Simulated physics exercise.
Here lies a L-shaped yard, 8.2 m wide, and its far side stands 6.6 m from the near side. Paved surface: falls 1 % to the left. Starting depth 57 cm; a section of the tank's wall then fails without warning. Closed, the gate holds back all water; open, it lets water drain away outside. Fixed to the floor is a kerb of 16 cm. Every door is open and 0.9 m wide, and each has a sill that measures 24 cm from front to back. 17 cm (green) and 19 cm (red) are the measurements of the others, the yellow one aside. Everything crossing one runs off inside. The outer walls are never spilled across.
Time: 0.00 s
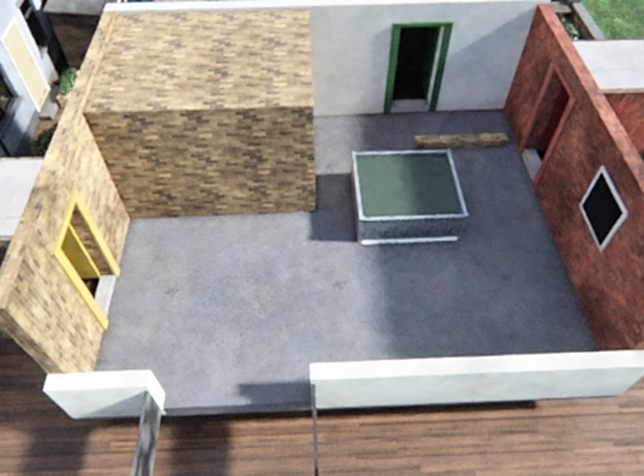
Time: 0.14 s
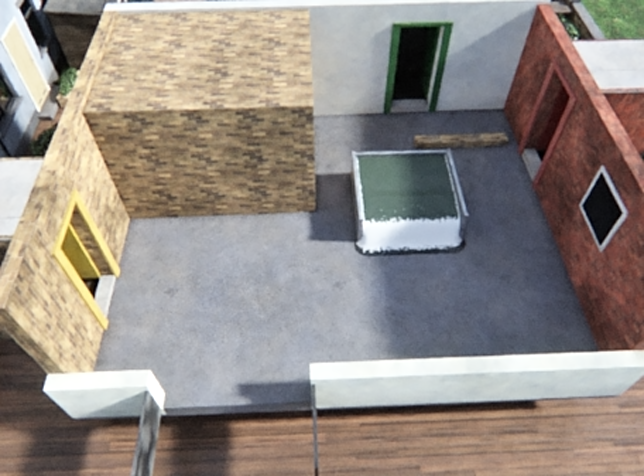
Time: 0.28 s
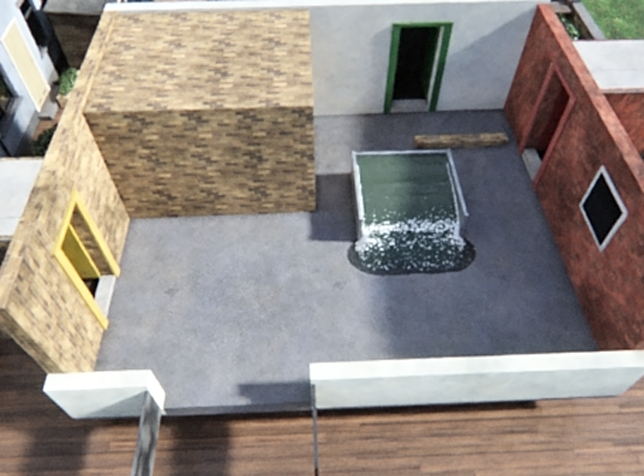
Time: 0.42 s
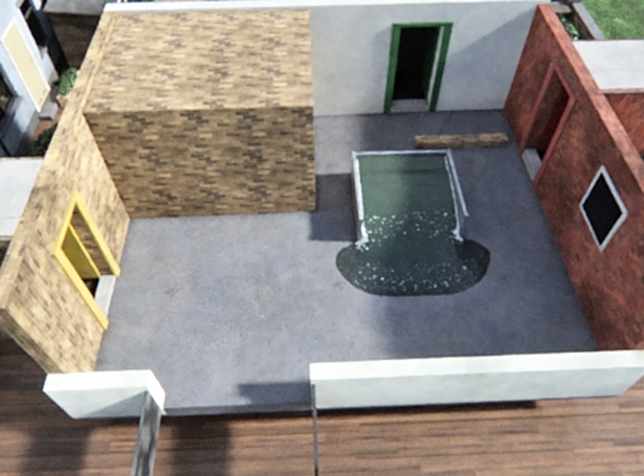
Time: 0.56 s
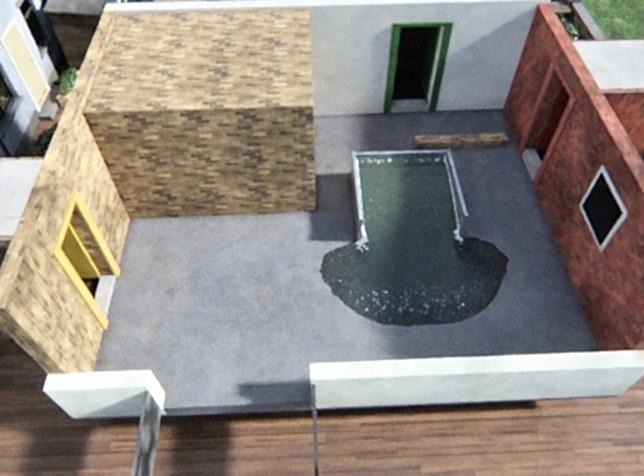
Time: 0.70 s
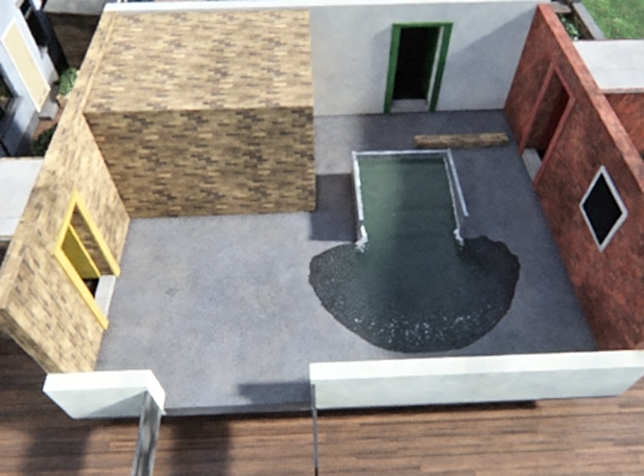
Water pouring from the open front of a low rectangular tank, spreading in a widening dark pool across a grey walled yard.
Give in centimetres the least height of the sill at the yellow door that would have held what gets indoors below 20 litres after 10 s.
6 cm.
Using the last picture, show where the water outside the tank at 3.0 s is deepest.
(602, 373).
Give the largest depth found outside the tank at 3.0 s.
About 26 cm at most.
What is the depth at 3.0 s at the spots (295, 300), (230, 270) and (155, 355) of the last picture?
Roughly 1, 0 and 1 centimetres.
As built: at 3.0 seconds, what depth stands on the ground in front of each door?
Lab note, cm: Yellow 0; green 0; red 0.
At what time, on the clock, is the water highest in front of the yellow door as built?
5.0 s.
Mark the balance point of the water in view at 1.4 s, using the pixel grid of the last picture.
I'd put it close to (412, 257).
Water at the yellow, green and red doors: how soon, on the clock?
Yellow 4.0 s, green 9.5 s, red 4.5 s.
After 1.4 s water covers 30 % of the floor, deepest (31 cm) near (433, 381); it has not reached the yellow door.
After 3.0 s water covers 35 % of the floor, deepest (26 cm) near (602, 373); it has not reached the yellow door.
After 10.0 s water covers 90 % of the floor, deepest (10 cm) near (108, 315); 9 cm at the yellow door, 1 litre in over its 9 cm sill.
At the yellow door as built, the water arrived by 4.2 s and peaked near 10 cm at 4.8 s.
Run again over the same 10 s with other heights there, 31 litres in over 5 cm, 13 litres over 6.5 cm. The limit of 20 litres is kept from about 6 cm up.
